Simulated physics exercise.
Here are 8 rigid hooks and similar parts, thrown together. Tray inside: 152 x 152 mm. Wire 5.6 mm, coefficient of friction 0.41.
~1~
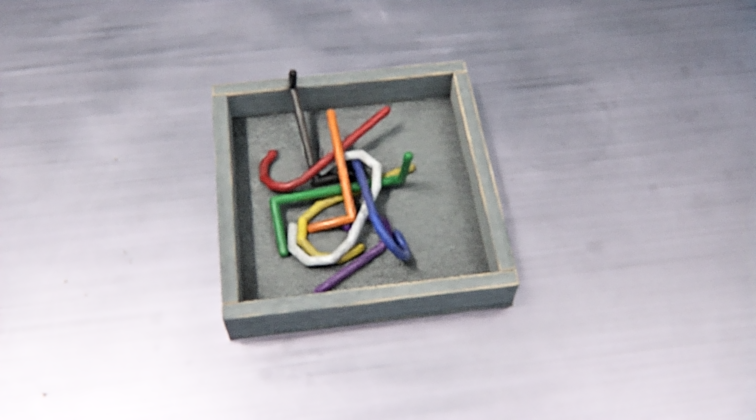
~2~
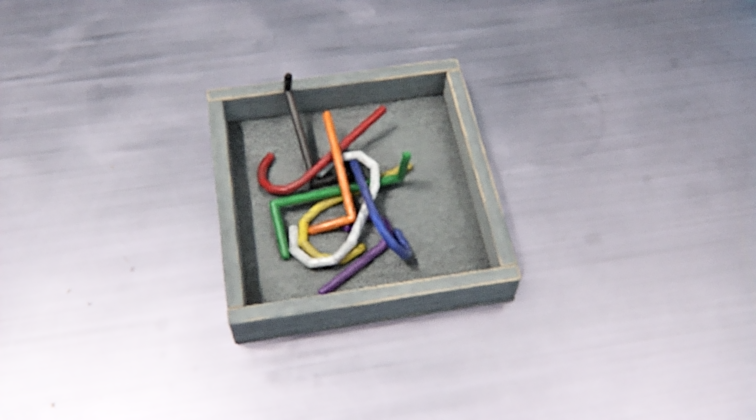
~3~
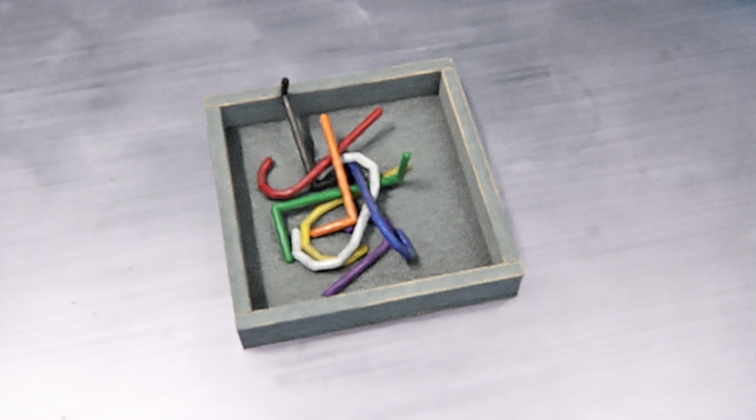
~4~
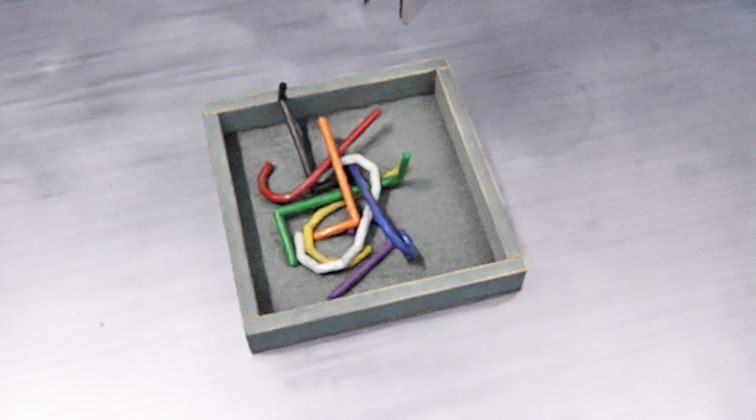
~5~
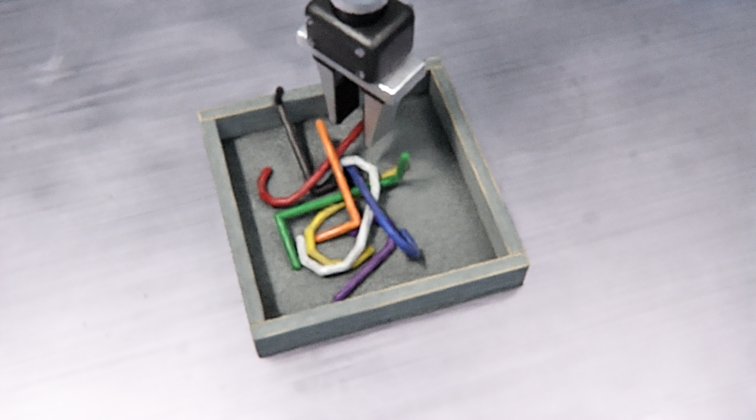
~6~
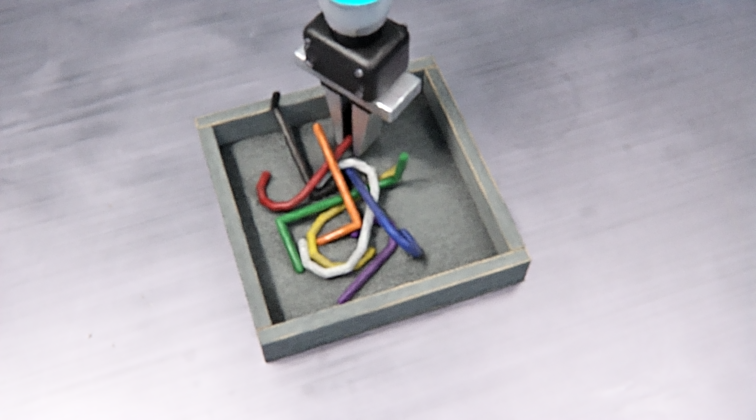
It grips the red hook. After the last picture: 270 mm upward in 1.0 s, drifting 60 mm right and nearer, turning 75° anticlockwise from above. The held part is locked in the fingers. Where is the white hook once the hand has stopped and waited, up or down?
The white hook stays behind.
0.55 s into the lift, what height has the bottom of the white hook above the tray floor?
About 10 mm.
Then, 0.30 s into the lift, lowest point more than 20 mm over the tray floor, red hook 58 mm.
Then, 0.55 s into the lift, lowest point more than 20 mm over the tray floor, red hook 159 mm.
Then, 1.00 s into the lift, lowest point more than 20 mm over the tray floor, red hook 273 mm.
Finally, hanging red hook 273 mm; the other 7 are down.
